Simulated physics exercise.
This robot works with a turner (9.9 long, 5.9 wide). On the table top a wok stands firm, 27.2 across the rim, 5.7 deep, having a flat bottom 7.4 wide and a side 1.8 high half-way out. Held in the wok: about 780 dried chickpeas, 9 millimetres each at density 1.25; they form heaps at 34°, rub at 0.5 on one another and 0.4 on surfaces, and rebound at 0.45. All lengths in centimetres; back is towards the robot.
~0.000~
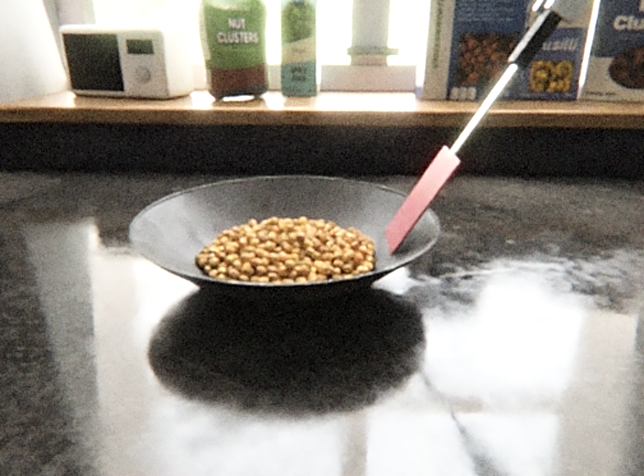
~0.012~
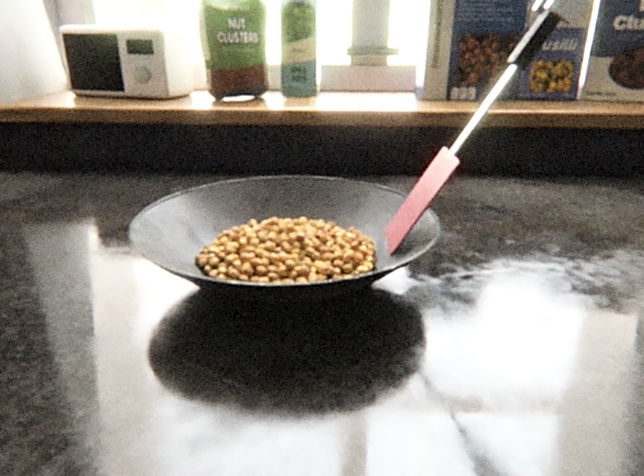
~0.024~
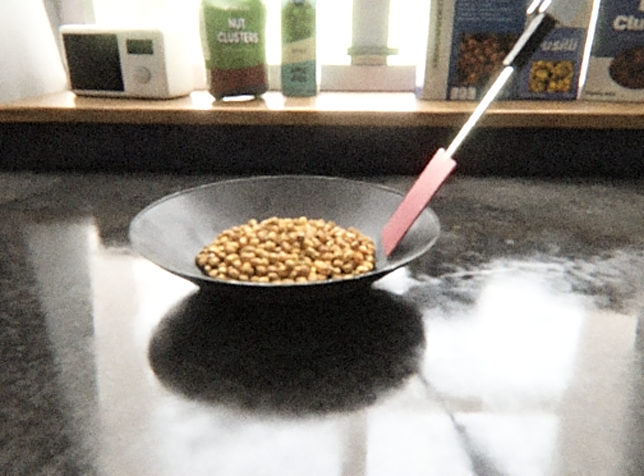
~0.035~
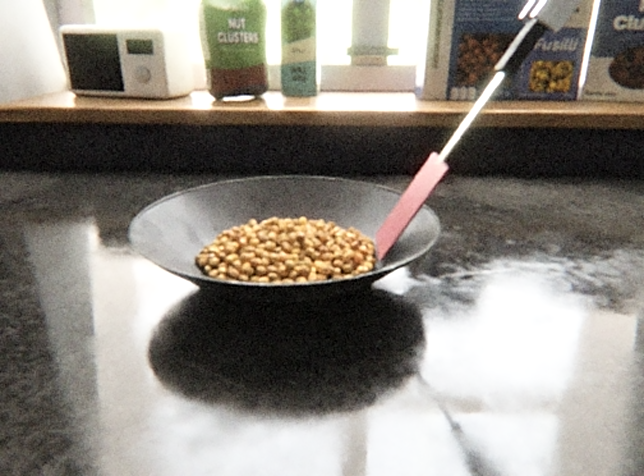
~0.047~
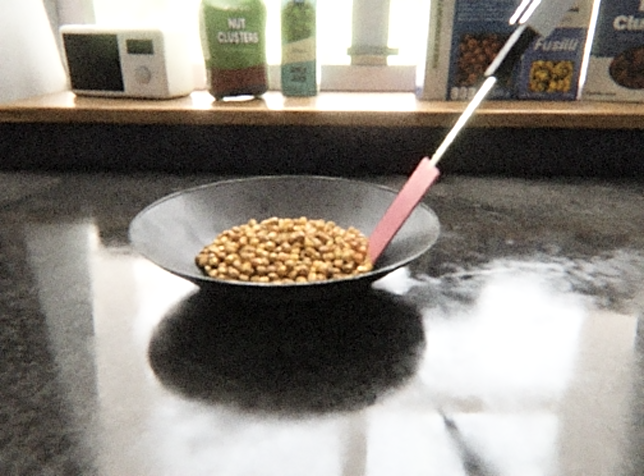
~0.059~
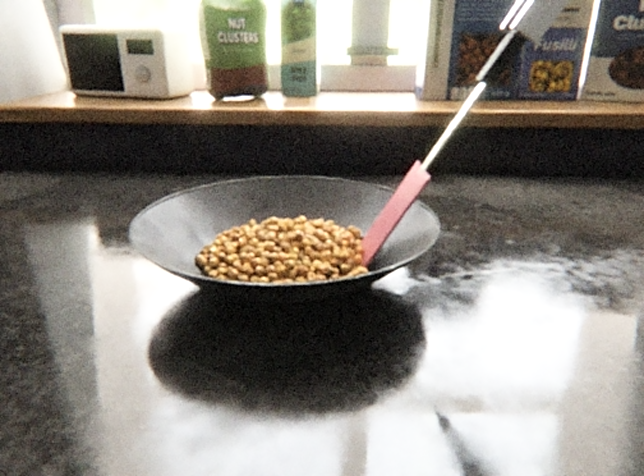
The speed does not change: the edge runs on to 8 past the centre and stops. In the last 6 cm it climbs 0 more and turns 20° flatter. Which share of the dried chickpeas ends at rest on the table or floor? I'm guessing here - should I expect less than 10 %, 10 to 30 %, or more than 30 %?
You should expect less than 10 %.
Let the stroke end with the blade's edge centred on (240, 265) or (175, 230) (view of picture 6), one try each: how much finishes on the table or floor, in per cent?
Some 0 and 20 per cent.
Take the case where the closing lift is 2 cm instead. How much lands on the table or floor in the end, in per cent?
You'd expect near 5 percent of it there.
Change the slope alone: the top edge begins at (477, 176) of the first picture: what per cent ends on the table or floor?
Near 5 in a hundred.
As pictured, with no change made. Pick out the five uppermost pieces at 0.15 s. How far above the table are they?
Around 5 cm above the table.
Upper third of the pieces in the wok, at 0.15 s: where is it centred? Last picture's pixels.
At about (259, 241).
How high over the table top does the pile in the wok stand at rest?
Peak at rest, approximately 7.0 centimetres.
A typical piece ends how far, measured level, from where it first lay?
The value is roughly 4 cm.
After 0.15 s, sloping 59°, highest piece 5 above the table; 775 in the wok.
After 0.24 s, sloping 52°, highest piece 6 above the table; 775 in the wok.
After 0.48 s, sloping 39°, highest piece 7 above the table; 741 in the wok, 27 on the table or floor, 7 on the blade or in flight.
After 1.53 s, sloping 39°, highest piece 7 above the table; 738 in the wok, 37 on the table or floor.
At rest, 738 in the wok, 37 on the table or floor. That is 5 % on the table or floor.
